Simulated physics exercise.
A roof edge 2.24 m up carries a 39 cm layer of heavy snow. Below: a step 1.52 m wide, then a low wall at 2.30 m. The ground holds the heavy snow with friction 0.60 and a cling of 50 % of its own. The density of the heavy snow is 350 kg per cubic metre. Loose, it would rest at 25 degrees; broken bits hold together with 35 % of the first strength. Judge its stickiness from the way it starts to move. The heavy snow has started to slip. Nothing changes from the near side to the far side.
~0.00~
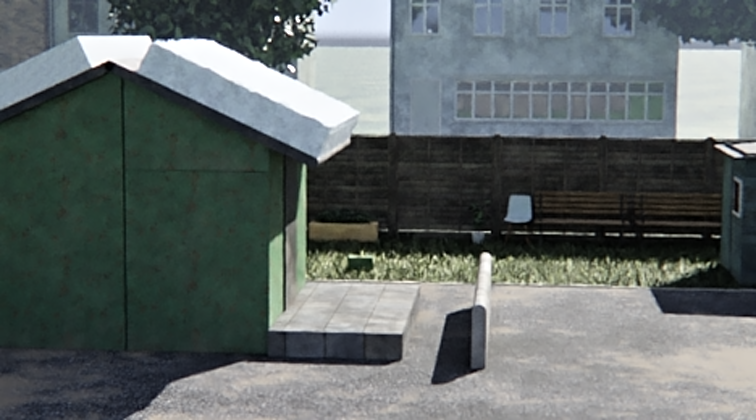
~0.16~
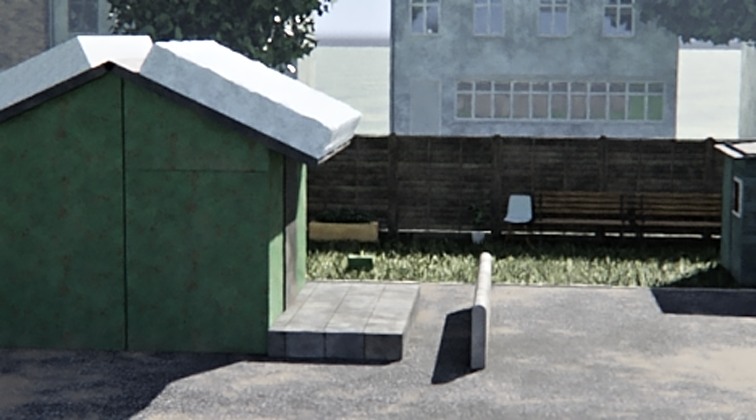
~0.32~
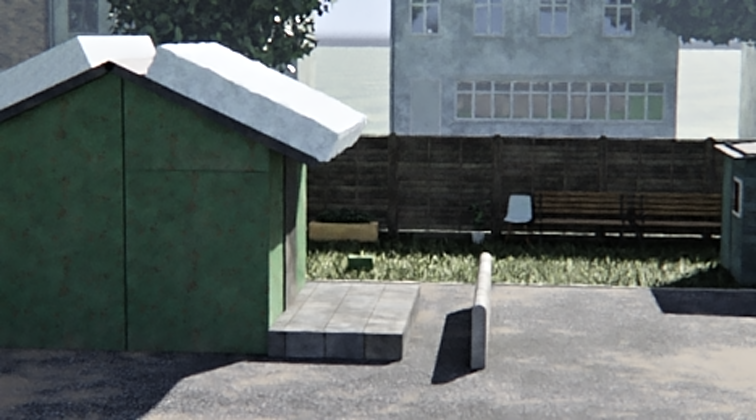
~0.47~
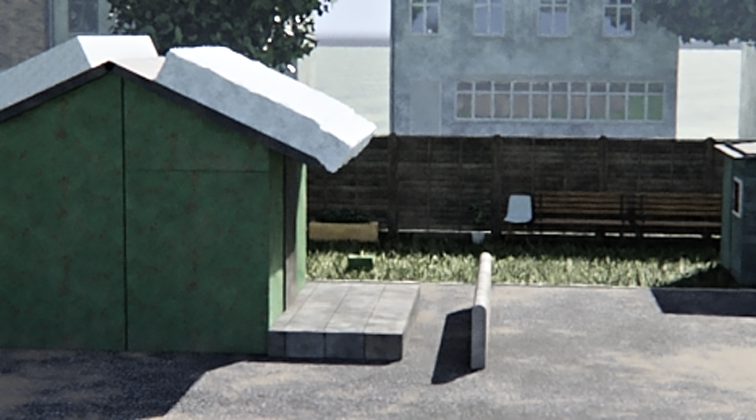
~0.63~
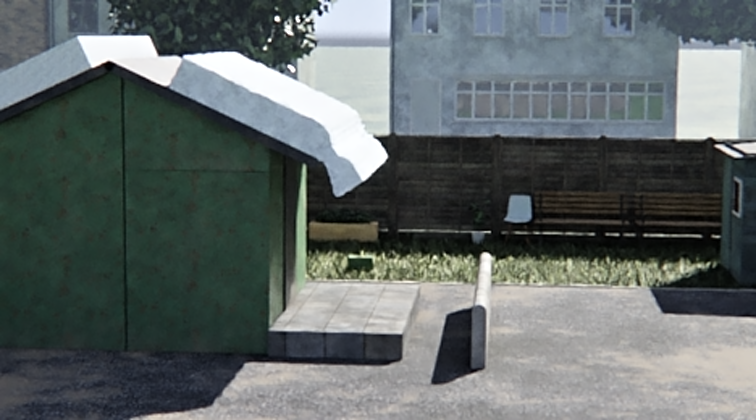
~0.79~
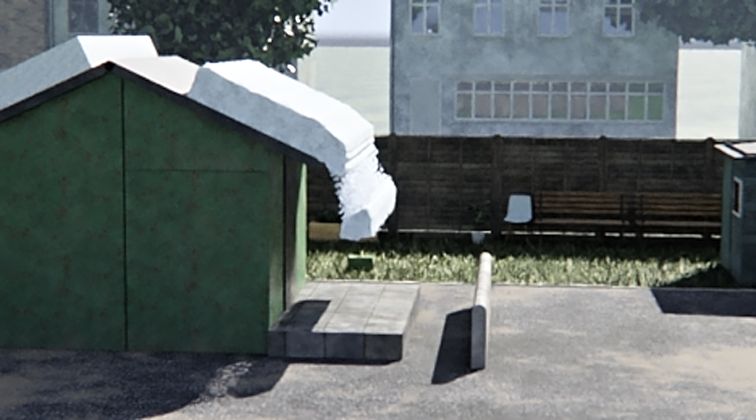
A thick slab of white snow on the right slope of a green shed's roof begins creeping down to the right, baring a strip near the ridge. It slides farther past the eaves, then its overhanging edge bends downward, cracks and crumples above the grey step beside the shed.
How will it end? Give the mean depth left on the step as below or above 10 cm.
It comes out above 10 cm.
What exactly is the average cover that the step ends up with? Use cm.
About 13 cm.
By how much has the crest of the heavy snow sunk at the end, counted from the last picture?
Some 2.4 m.
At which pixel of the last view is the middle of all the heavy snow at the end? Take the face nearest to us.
Near (432, 329).
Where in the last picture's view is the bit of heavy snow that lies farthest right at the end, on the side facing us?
Around (611, 364).
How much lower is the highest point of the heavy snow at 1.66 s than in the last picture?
Some 1.1 m.
After 1.19 s, 62 % of the snow is still up on the roof and 38 % is falling or down.
After 1.66 s, 11 % of the snow is still up on the roof and 89 % is falling or down.
After 2.13 s, none of the snow is still up on the roof and all is falling or down.
After 2.60 s, none of the snow is still up on the roof and all is falling or down.
After 3.20 s, at the end, none of the snow is still up on the roof and the snow on the step is 13 cm deep on average.
